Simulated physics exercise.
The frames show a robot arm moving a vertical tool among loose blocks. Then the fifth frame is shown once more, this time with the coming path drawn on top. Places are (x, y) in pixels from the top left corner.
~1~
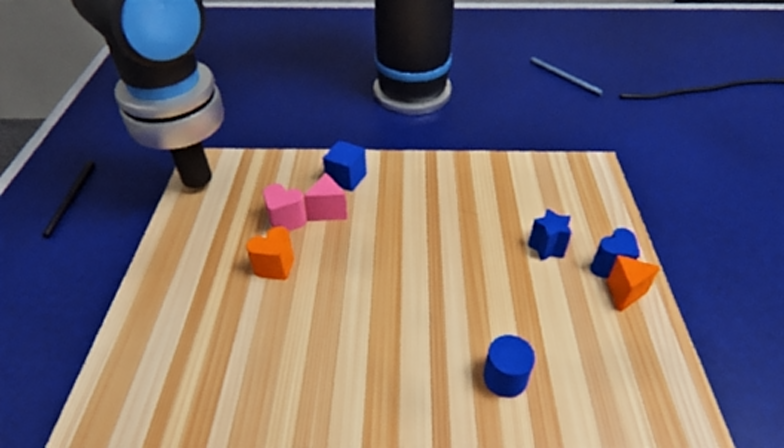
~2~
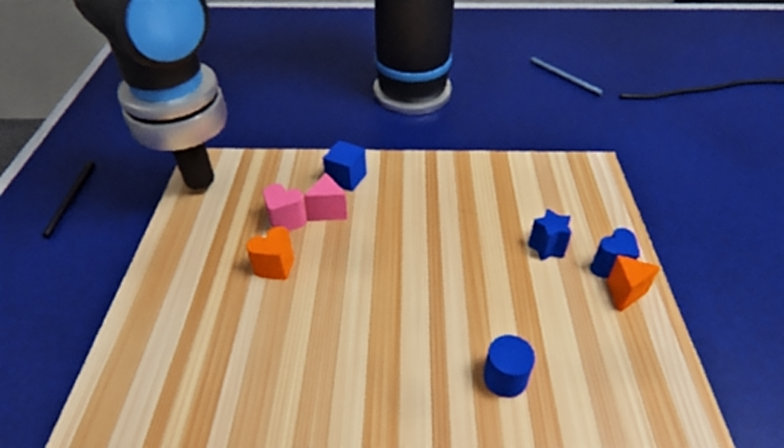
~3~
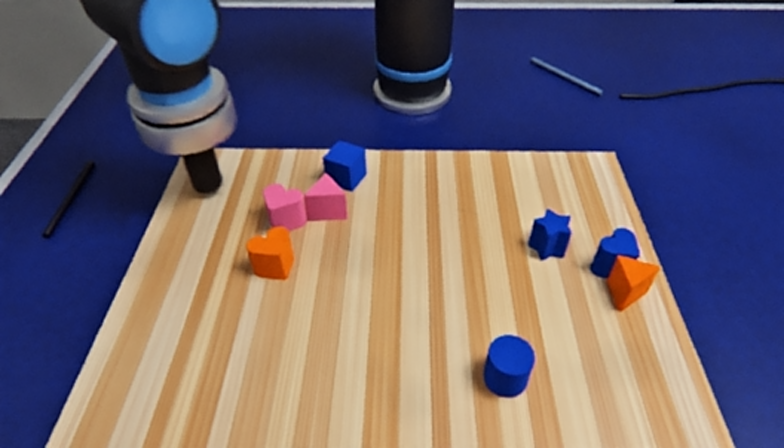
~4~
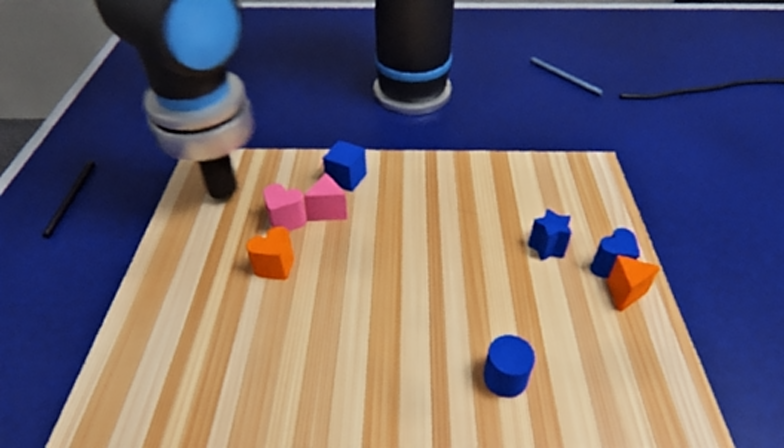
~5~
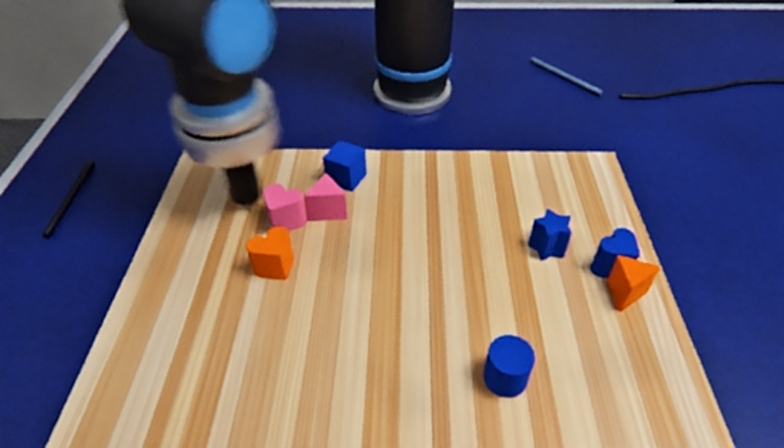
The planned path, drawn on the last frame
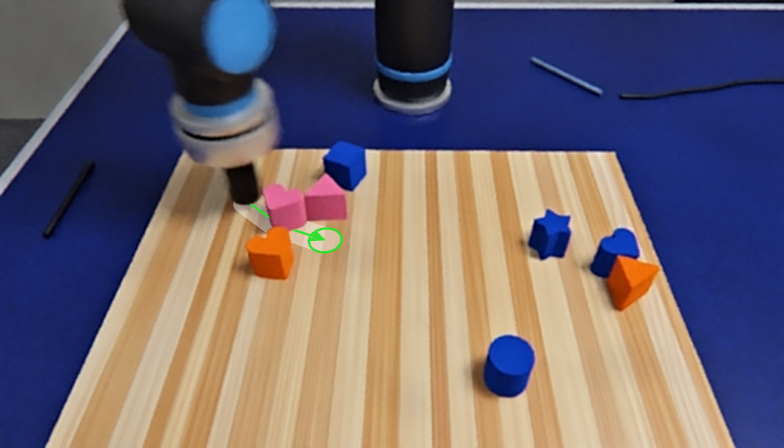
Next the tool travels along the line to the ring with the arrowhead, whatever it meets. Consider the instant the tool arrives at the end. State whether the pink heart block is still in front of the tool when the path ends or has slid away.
It stays ahead.
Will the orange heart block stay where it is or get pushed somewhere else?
It ends up on the same spot.
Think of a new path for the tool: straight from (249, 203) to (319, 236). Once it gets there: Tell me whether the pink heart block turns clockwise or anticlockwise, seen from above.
It goes clockwise.
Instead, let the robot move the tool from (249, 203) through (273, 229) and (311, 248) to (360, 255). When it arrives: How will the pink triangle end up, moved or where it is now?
It is shoved along.
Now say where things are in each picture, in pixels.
Tool's lower end at (197, 179); orange heart block at (270, 241); pink heart block at (281, 196); pink triangle at (325, 187), in the first frame.
Tool at (200, 181); blocks still, in the second frame.
Tool at (209, 185); blocks still, in the third frame.
Tool at (224, 190); blocks still, in the fourth frame.
Tool at (247, 196); orange heart block at (270, 241); pink heart block at (281, 196); pink triangle at (325, 187), in the fifth frame.
Drawn move, from (249, 203) via (270, 218) and (295, 230), ending at (325, 240).
What follows on the original path. One third of the way, tool at (268, 211); pink heart block at (295, 205); pink triangle at (330, 188), turned 35° anticlockwise.
Two thirds of the way, tool at (294, 224); pink heart block at (323, 218); pink triangle at (333, 189), turned 50° anticlockwise.
At the end, tool at (324, 233); orange heart block still; pink heart block at (352, 231), turned 10° clockwise; pink triangle at (334, 189), turned 65° anticlockwise.
